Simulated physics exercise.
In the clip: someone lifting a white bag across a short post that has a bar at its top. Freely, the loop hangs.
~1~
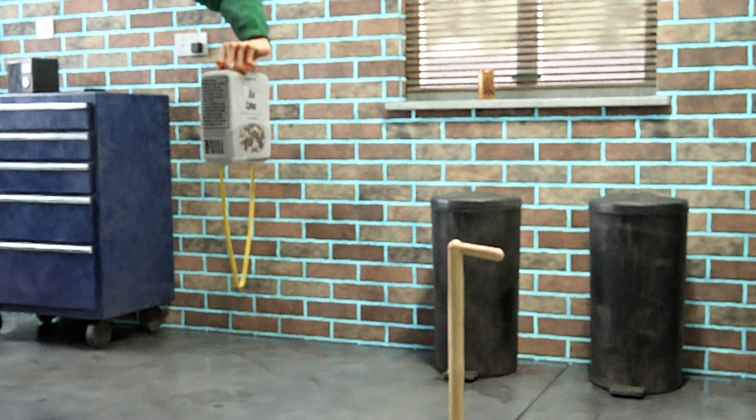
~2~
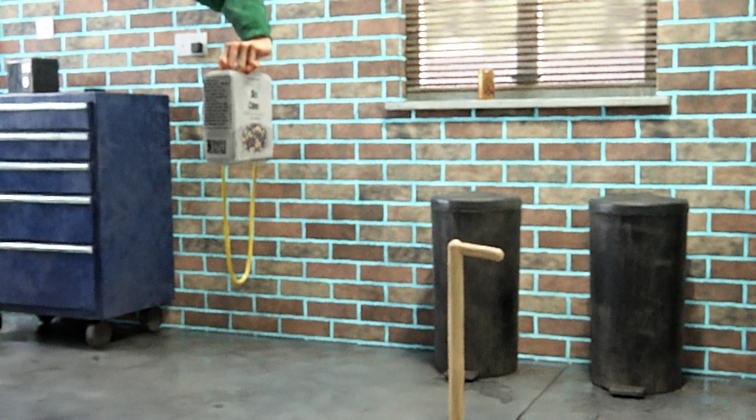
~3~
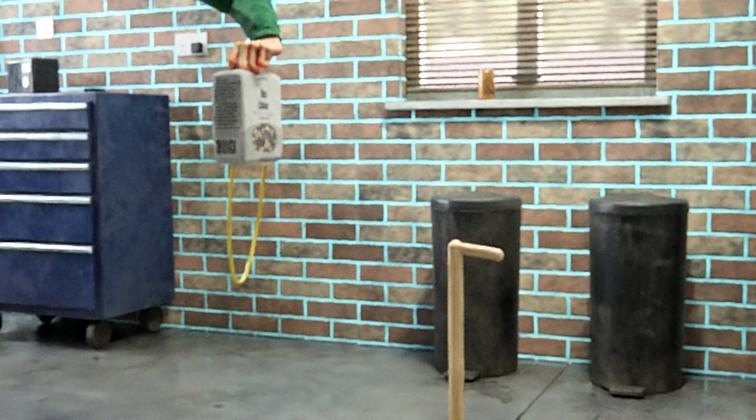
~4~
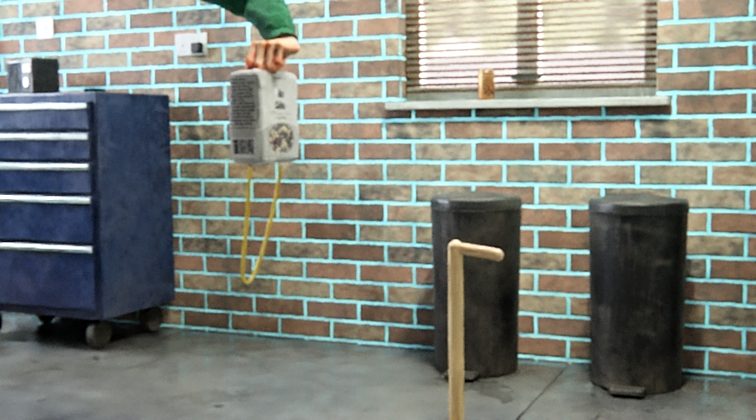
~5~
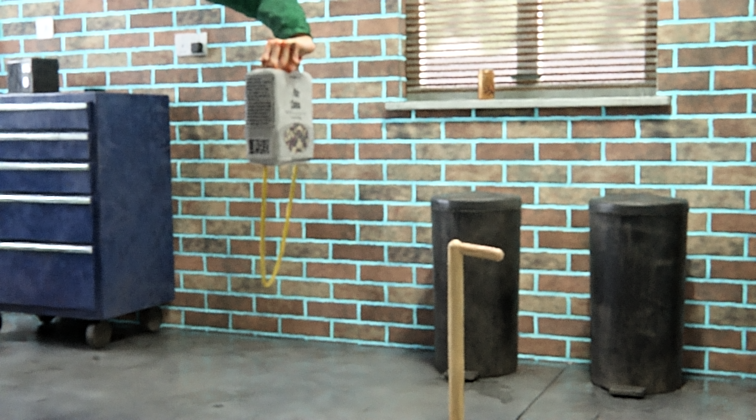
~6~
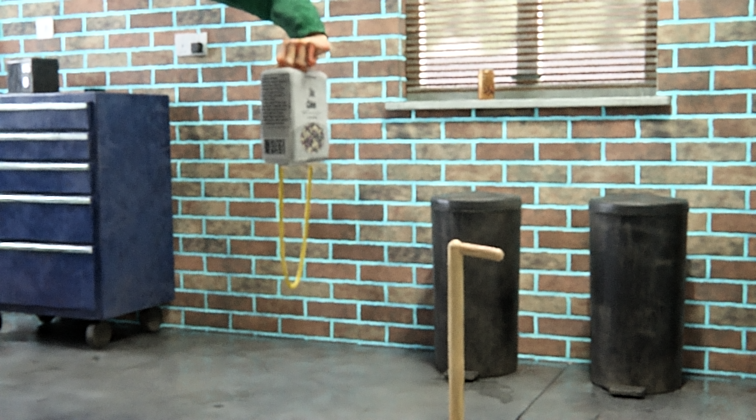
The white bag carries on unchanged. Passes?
Yes.
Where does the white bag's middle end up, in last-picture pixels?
Once nothing moves, you'll see it close to (621, 112).
Then, 1.12 s past the final frame, bag over the post near (427, 115).
Then, 2.28 s past the final frame, bag past the post near (581, 113).
When it is over, bag past the post near (621, 112). The white bag passes clear.
